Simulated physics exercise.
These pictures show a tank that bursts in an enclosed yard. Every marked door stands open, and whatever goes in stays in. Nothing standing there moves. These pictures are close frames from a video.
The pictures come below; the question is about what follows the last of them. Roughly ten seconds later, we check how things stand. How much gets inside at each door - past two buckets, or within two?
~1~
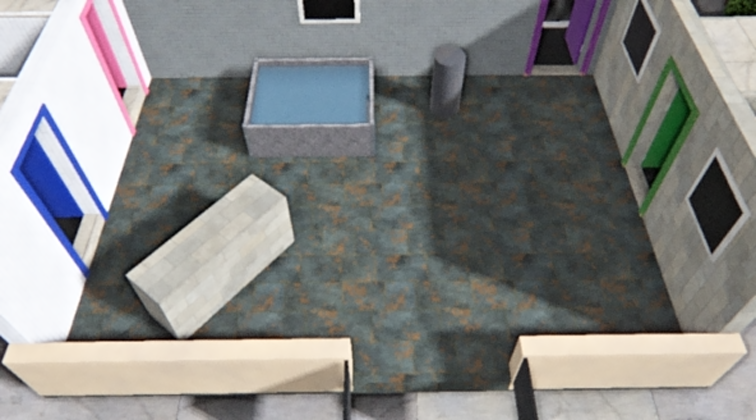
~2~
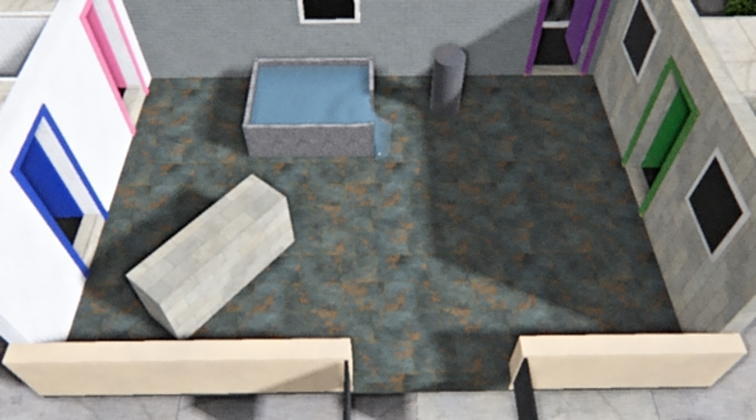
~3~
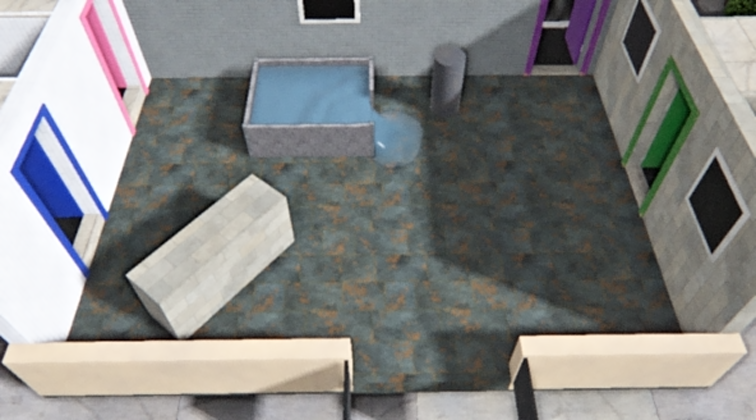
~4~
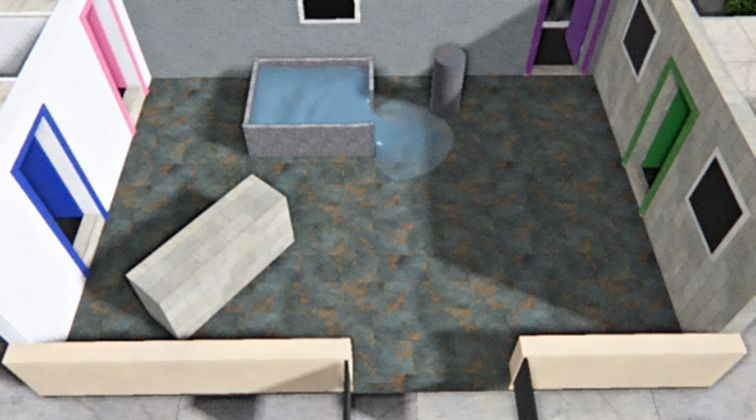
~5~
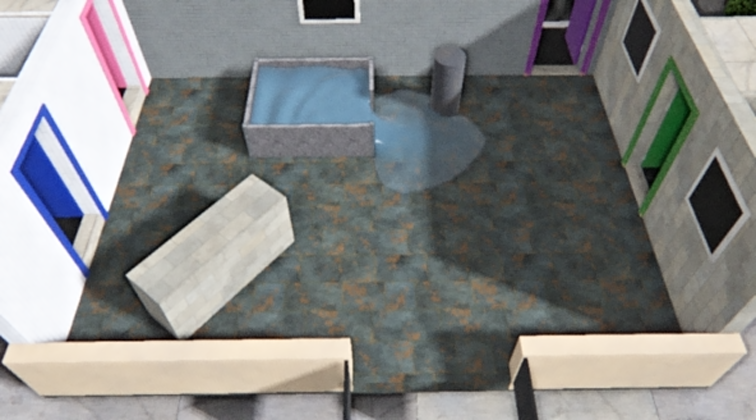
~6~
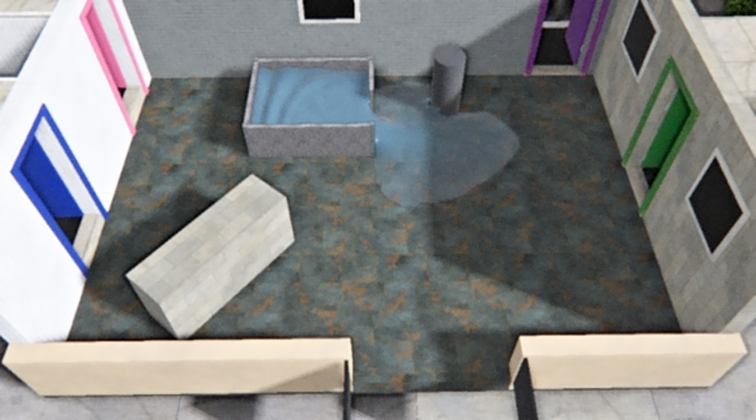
The purple door past two, the blue door within two, the green door past two, the pink door within two.
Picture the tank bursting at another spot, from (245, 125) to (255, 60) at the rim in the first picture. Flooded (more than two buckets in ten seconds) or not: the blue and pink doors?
Verdict - blue door is safe, pink door breaks the limit.
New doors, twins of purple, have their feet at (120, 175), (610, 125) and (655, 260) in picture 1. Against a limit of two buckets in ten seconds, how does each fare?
Log: Door one misses the mark; door two beats the mark; door three beats the mark.
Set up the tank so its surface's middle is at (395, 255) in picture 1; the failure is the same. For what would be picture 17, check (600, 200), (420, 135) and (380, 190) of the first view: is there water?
In that order: Wet, not flooded, clear.
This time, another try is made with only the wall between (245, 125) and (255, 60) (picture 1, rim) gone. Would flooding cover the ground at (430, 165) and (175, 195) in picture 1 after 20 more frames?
In the order asked, I get still bare for the first and drenched for the second.
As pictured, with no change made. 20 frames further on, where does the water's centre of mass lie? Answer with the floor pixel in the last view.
That comes out near (431, 149).
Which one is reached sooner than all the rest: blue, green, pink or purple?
Looks like the green-painted one gets there first.
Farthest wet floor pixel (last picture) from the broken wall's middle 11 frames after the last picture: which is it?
Look around (651, 276).
A moment on, water covers 25 % of the floor; the purple door not reached, the blue door not reached, the green door not reached, the pink door not reached.
Next, water covers 40 % of the floor; the purple door not reached, the blue door not reached, the green door over two buckets in, the pink door not reached.
Then, water covers 45 % of the floor; the purple door under two buckets in, the blue door not reached, the green door far over two buckets in, the pink door not reached.
Later, water covers 50 % of the floor; the purple door over two buckets in, the blue door not reached, the green door far over two buckets in, the pink door not reached.
In the end, water covers 65 % of the floor; the purple door far over two buckets in, the blue door not reached, the green door far over two buckets in, the pink door not reached.
